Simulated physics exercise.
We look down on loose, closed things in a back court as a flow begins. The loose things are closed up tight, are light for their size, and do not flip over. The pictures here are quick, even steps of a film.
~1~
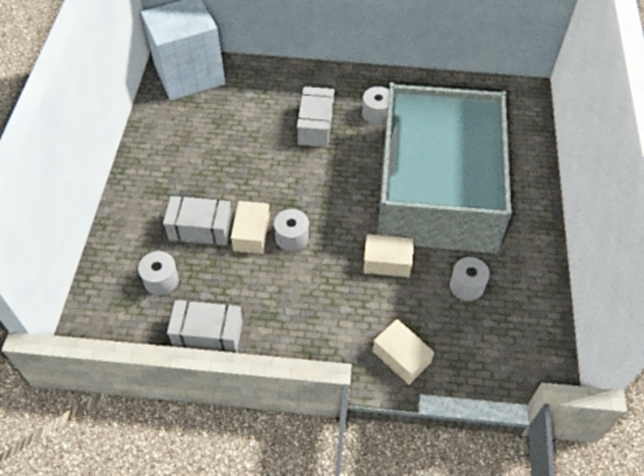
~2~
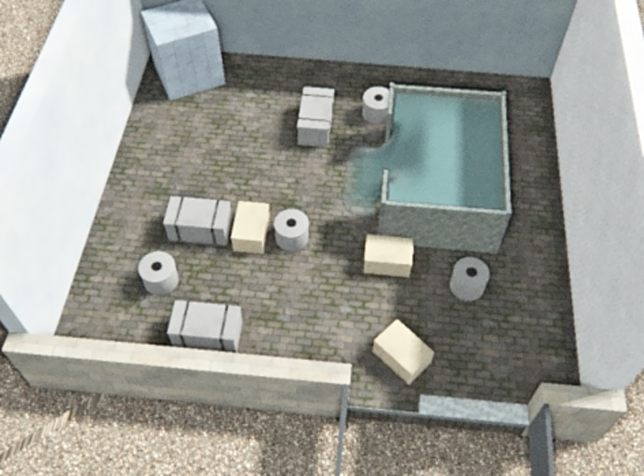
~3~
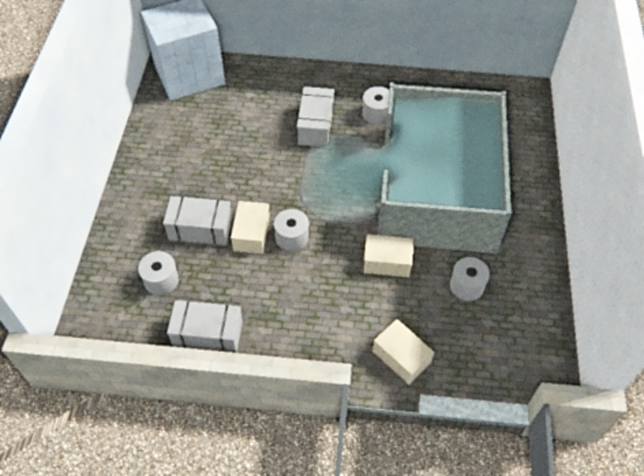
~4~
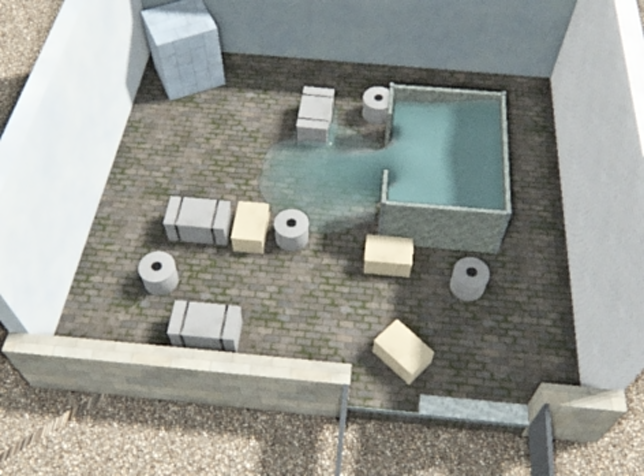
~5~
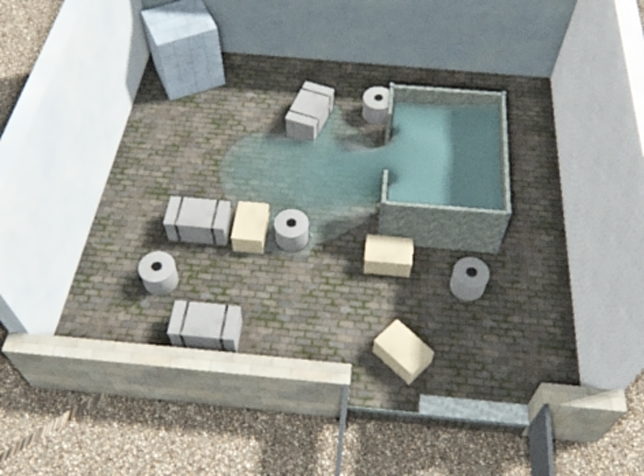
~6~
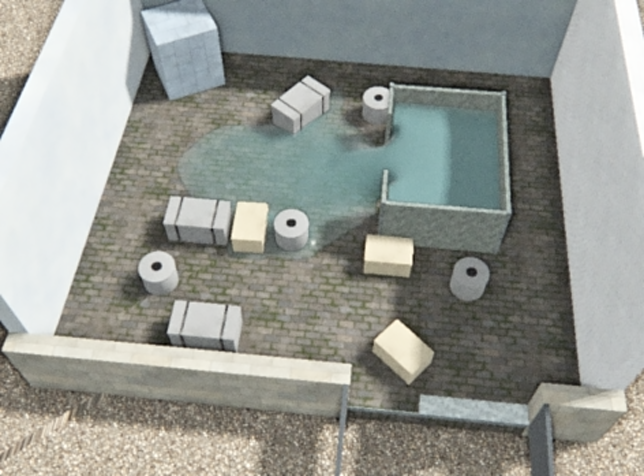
Blue-green water pours through a gap in the left side of a raised stone tank at the upper right of a walled, paved courtyard, seen from high above. Grey strapped trunks, cream crates and grey cylinders stand around the paving, with a pale blue block in the upper-left corner. The water fans leftward, and the uppermost trunk turns clockwise, shifting slightly left, while the other objects and the camera stay still.
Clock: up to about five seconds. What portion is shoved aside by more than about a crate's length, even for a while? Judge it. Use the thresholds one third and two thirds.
I'd put it between one third and two thirds.
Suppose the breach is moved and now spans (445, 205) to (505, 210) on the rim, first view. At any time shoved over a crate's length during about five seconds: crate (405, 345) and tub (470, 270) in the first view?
Lab note, in listed order: Got there; got there.
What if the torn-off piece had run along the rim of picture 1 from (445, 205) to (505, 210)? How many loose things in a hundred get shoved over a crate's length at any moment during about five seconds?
That works out to some 20 %.
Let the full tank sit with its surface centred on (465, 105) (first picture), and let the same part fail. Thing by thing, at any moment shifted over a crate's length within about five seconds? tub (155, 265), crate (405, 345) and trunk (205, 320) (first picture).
Object by object, in turn: Travelled a good distance, lingered near its place, travelled a good distance.
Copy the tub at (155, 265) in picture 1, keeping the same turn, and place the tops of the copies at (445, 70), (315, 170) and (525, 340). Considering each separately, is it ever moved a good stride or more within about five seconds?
In order: Hardly budges, shoved clear, then hardly budges.
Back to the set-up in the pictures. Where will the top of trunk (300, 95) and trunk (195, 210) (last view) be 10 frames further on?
Close to (245, 38), and close to (97, 263).
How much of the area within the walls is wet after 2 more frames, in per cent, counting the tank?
Around 40 percent.
A moment on, 1 of 10 are well off their spots; 0 afloat.
Next, 5 of 10 are well off their spots; 2 afloat.
Later, 5 of 10 are well off their spots; 5 afloat.
In the end, 6 of 10 are well off their spots, and 6 have been at some point; 4 afloat.
